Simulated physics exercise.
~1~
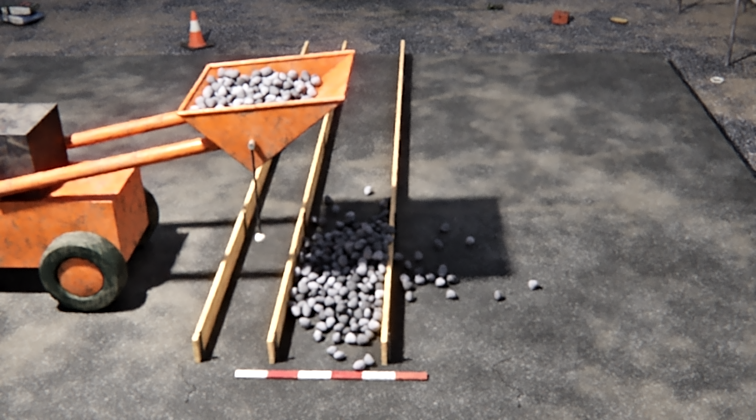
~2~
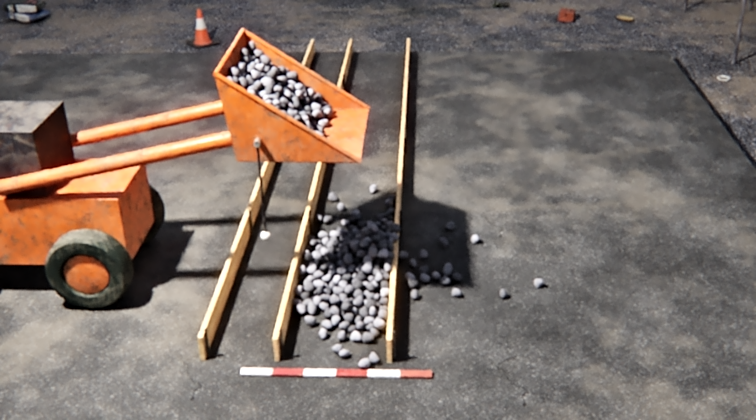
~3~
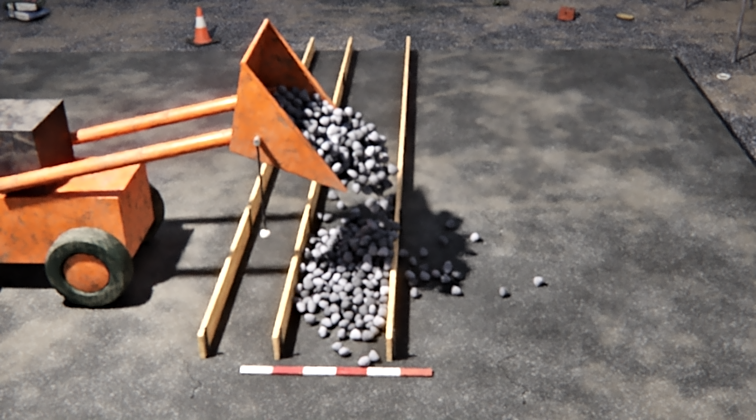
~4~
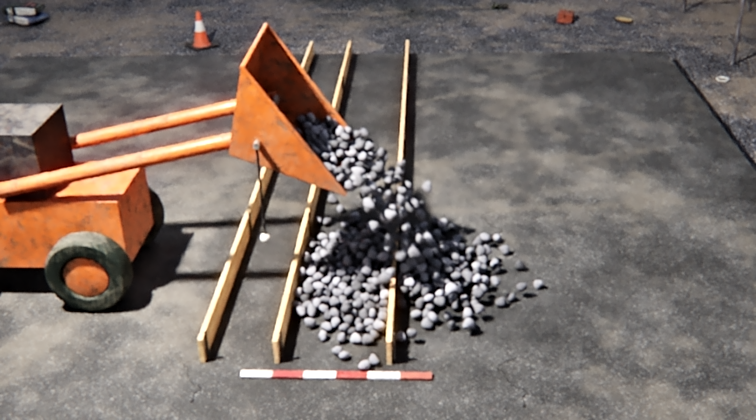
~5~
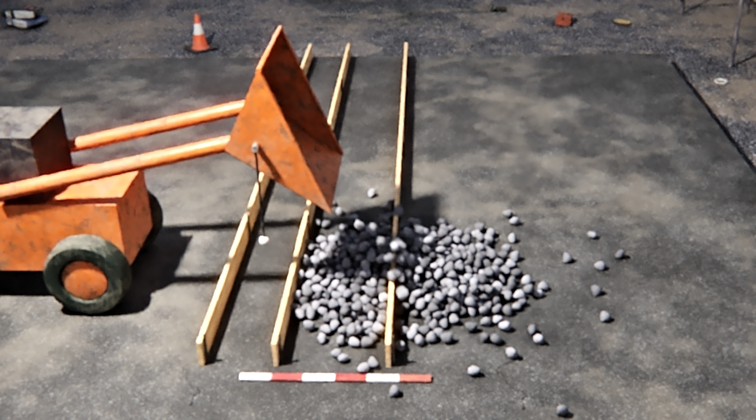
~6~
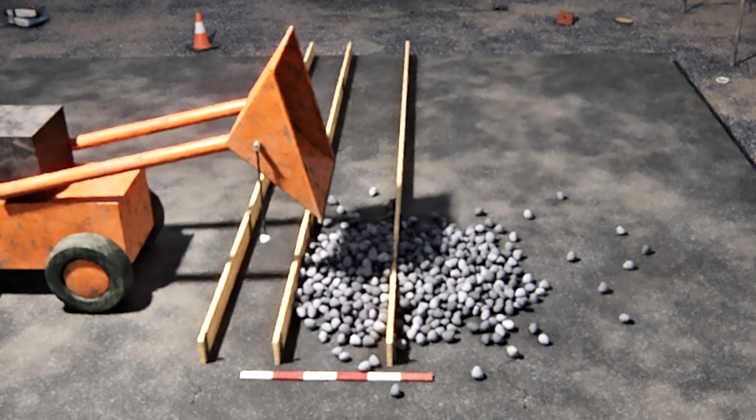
On a dark paved yard, an orange loader at the left holds a bucket of smooth grey stones above three long wooden boards, with an earlier heap lying mostly between the middle and right boards. The bucket tips down to the right, and its load slides toward the lip. Stones begin pouring onto the heap, then spill across the right board as the bucket tilts more steeply. The last ones tumble out, a few rolling away. The emptied bucket hangs steeply tipped over a broad pile spread on both sides of the right board, with strays scattered farther right.
